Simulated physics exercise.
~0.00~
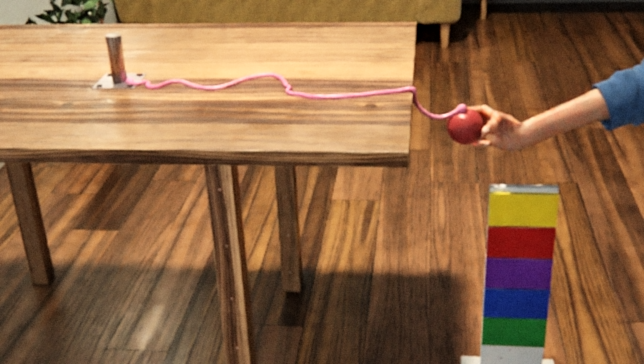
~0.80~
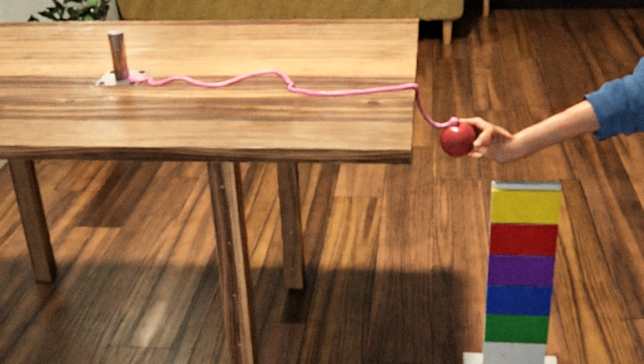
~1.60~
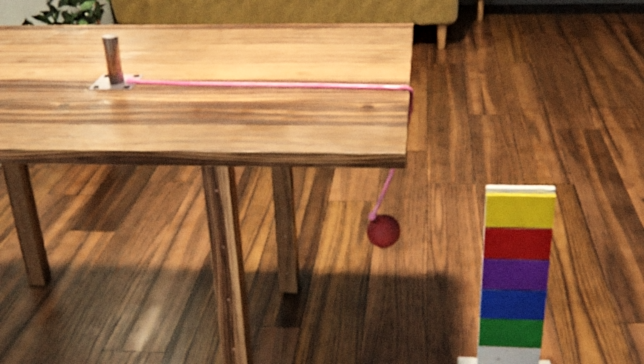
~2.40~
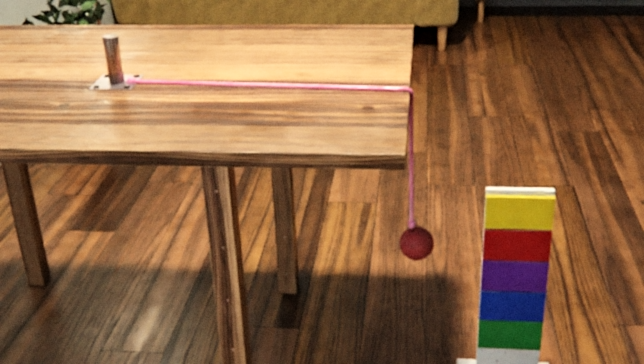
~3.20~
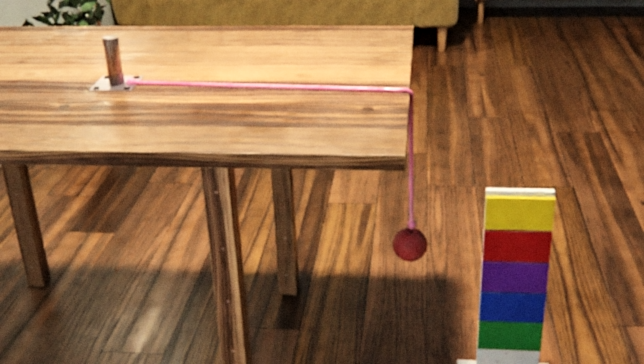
A red apple, round as a ball, is held by a hand just past the right edge of a wooden table, seen from slightly above in a room with a wood plank floor. A wavy pink lead runs across the tabletop to a short metal post on a plate, and a board banded yellow, red, purple, blue and green stands at the lower right. The hand lowers the apple slightly, then lets go and withdraws. The lead pulls straight as the apple drops and swings left beneath the edge. It swings back right, then shifts slightly left, hanging level with the red band.
